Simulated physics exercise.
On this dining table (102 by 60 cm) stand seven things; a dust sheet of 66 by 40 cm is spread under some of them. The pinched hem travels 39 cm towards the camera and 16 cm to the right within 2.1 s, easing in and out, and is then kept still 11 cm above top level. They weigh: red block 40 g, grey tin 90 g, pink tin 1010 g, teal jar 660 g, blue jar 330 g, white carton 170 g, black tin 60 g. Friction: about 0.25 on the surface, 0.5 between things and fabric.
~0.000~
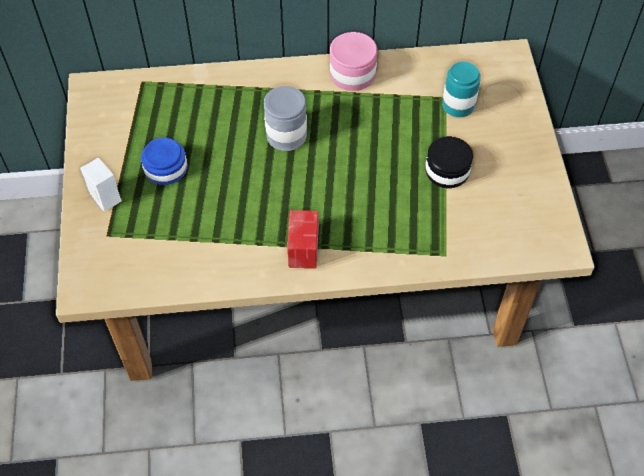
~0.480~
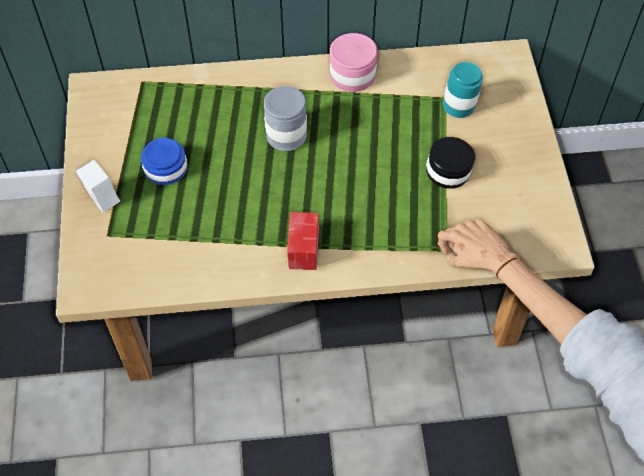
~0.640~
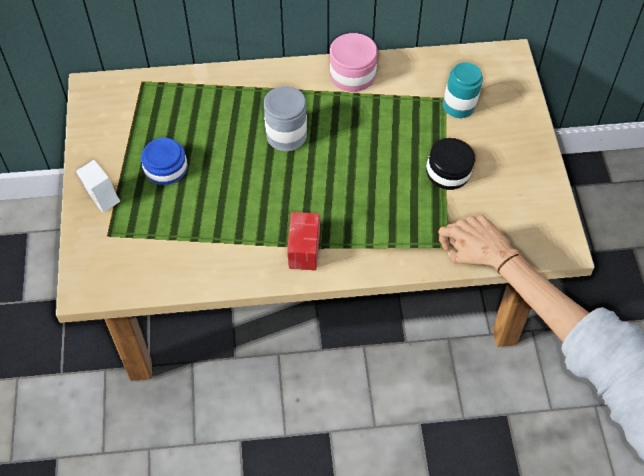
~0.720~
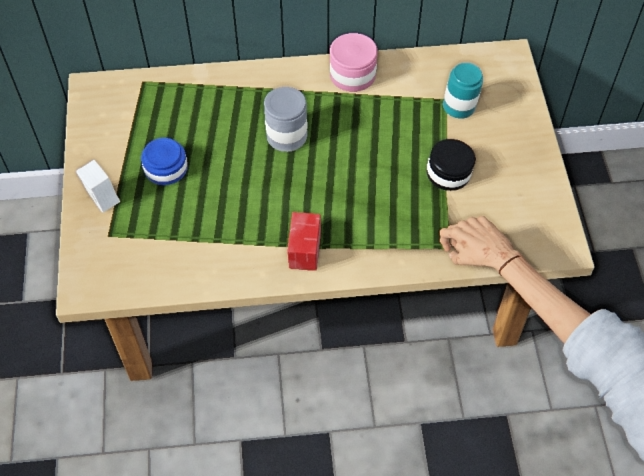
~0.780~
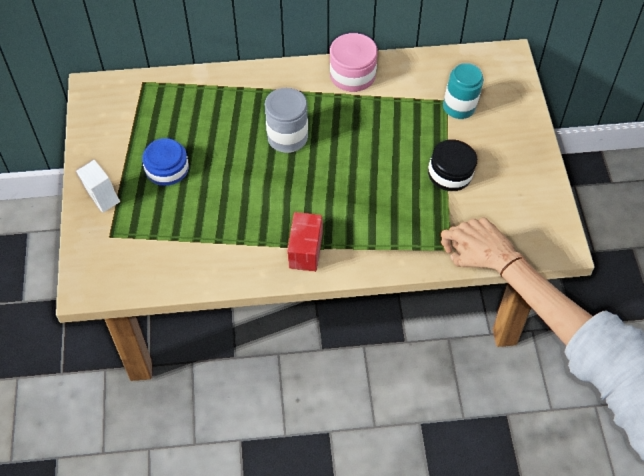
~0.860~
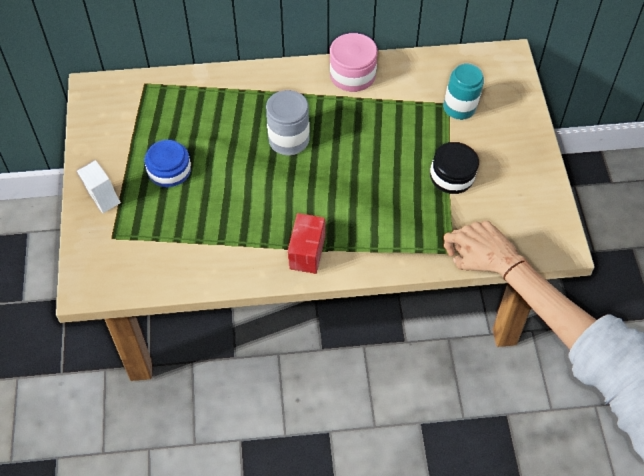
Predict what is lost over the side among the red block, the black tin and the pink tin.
Result: Red block drops off, black tin goes over the edge, pink tin remains up there.
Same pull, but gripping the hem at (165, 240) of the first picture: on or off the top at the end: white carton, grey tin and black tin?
Then: White carton remains, grey tin drops off, black tin remains.
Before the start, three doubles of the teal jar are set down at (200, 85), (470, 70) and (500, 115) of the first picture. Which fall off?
In that order: Remains, stays up, stays up.
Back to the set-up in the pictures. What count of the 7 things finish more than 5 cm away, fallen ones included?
That makes 4.
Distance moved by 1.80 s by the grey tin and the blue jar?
About: Grey tin 25 cm, blue jar 20 cm.
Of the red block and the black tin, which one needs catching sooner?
The red one.
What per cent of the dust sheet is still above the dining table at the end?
Some 40 per cent of it.
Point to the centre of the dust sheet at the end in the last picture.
Near (431, 295).
At 1.3 s, 95 % of the dust sheet is still over the top; black tin 12 cm off its start, red block 10 cm off its start, grey tin 11 cm off its start.
At 1.8 s, 80 % of the dust sheet is still over the top; black tin 29 cm off its start, red block over the edge, grey tin 26 cm off its start.
At 2.3 s, 50 % of the dust sheet is still over the top; black tin over the edge, red block over the edge, grey tin 39 cm off its start at (429, 217).
At 2.7 s, 40 % of the dust sheet is still over the top; black tin over the edge, red block over the edge, grey tin 44 cm off its start.
At 4.3 s, 40 % of the dust sheet is still over the top; black tin over the edge, red block over the edge, pink tin 0 cm off its start at (354, 50), grey tin 44 cm off its start at (449, 239).
